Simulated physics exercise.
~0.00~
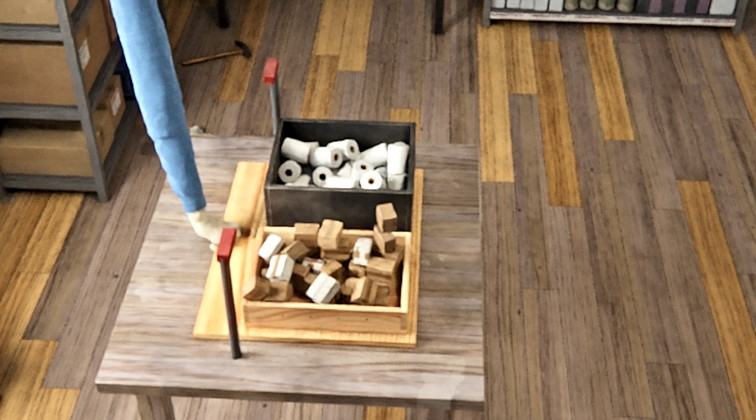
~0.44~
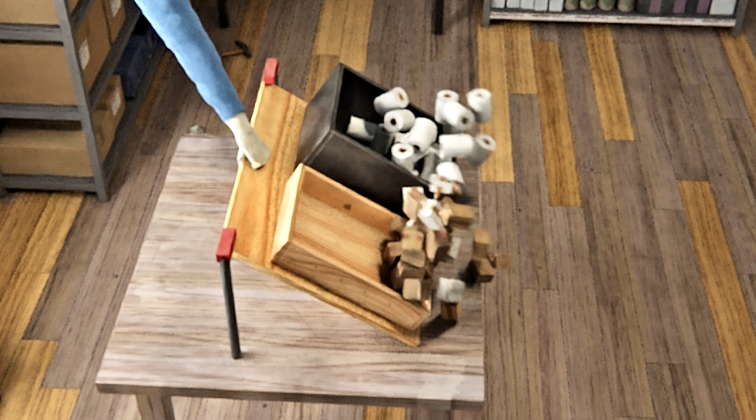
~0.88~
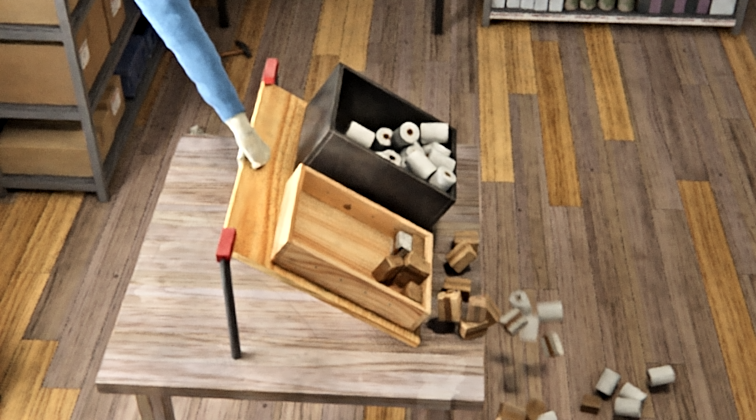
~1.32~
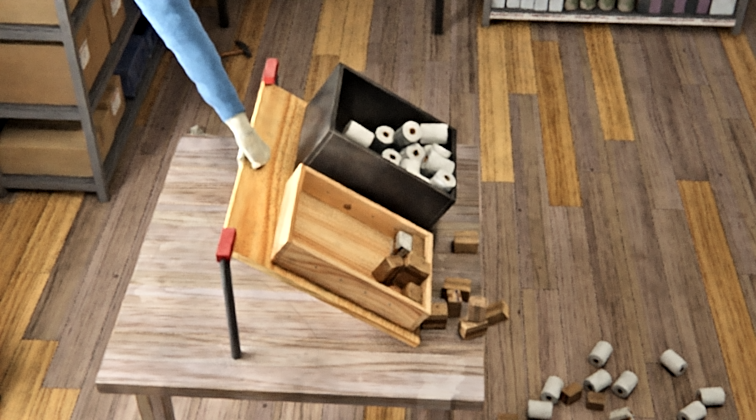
A gloved hand tips up a board, and rolls and blocks spill from two crates.
